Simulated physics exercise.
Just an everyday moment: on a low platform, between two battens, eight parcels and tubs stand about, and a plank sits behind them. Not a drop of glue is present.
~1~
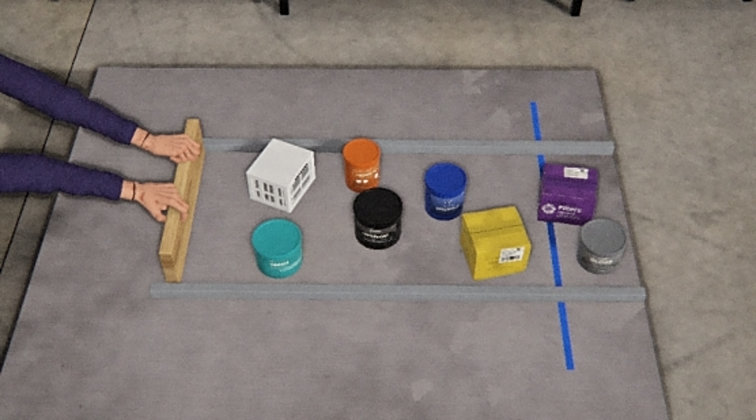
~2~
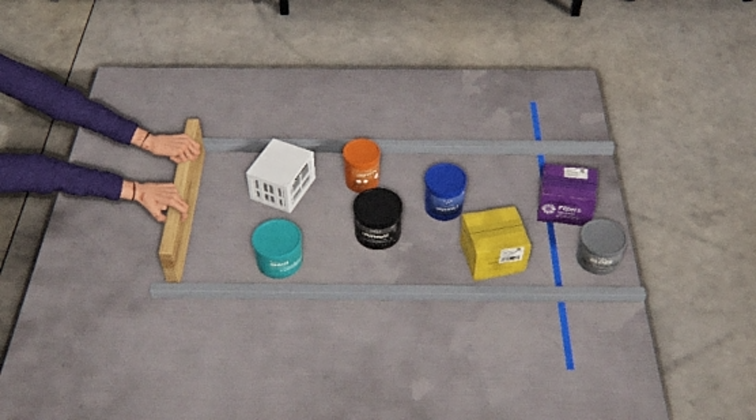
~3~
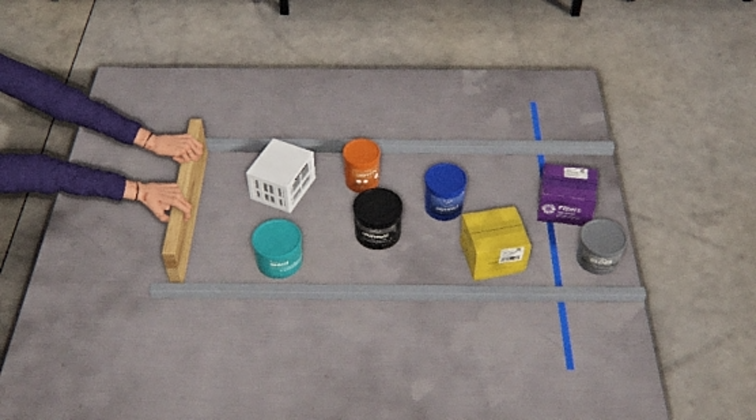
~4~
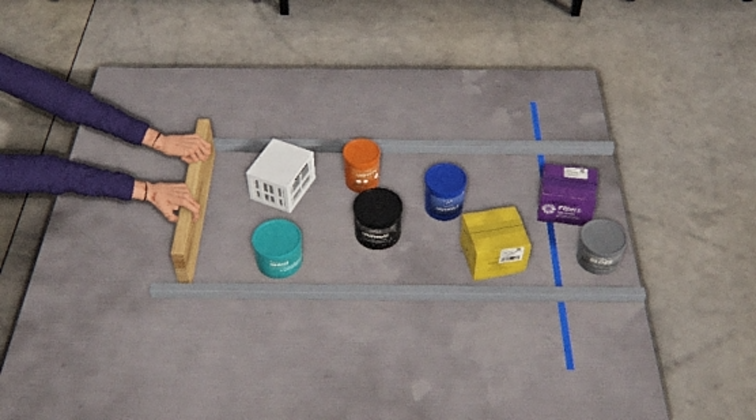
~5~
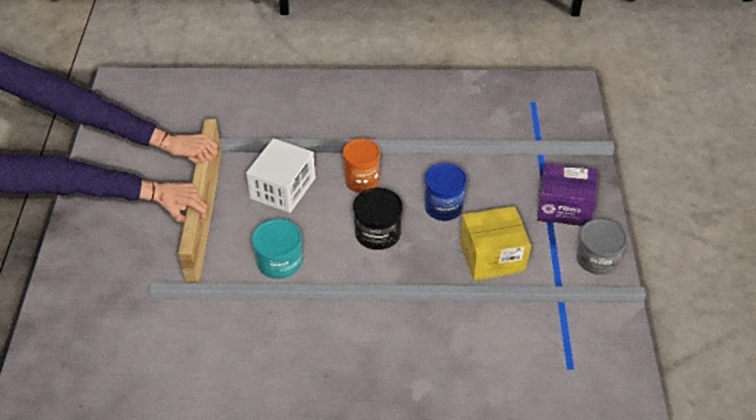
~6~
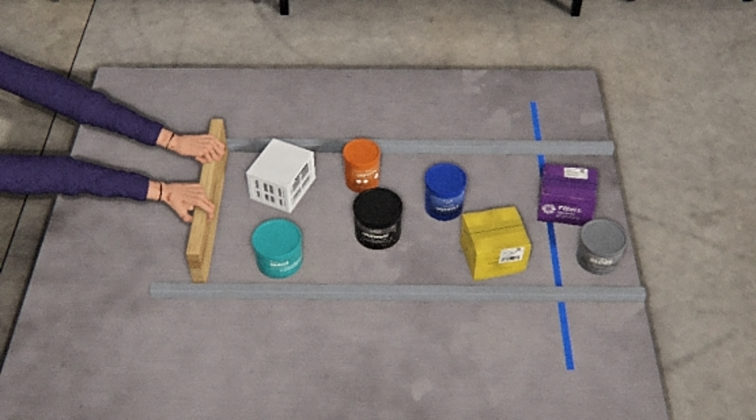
A wooden plank, held by two hands, slides slightly right toward the still tubs and boxes.
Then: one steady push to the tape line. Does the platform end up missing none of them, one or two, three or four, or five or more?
In the end, the drop-off count sits at one or a two.
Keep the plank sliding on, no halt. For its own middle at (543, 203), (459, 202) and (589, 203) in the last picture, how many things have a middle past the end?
Counts: 2, 0, 5.
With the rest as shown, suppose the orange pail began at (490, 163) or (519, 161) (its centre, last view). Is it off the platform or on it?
In order, it is not lost; is not lost.
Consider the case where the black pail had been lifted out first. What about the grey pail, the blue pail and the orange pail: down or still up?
So the grey pail falls off, the blue pail remains, the orange pail remains.
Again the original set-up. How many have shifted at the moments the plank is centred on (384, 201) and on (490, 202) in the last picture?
At the first spot the count is 5, and at the second it is 8.
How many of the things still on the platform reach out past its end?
Count of overhanging things: 3.
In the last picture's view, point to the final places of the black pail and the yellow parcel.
Result: One at about (577, 215), the other at about (632, 243).
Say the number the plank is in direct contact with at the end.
3 touch it.
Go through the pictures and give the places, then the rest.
The first frame shows grey pail (601, 247); purple parcel (567, 195); yellow parcel (494, 243); plank (184, 200); tape (550, 220).
The second frame shows purple parcel (567, 195); black pail (378, 219).
The third frame shows yellow parcel (494, 243); orange pail (362, 167).
The fourth frame shows grey pail (601, 247); white crate (282, 175).
The fifth frame shows purple parcel (567, 195); plank (202, 200).
The sixth frame shows grey pail (601, 247); purple parcel (567, 195); yellow parcel (494, 243); plank (209, 200); tape (550, 220).
A little later, none off yet; grey pail at rest near (601, 247); purple parcel at rest near (567, 195); yellow parcel at rest near (494, 243).
When it is over, the number that fall off is one or two; down, purple parcel and grey pail.
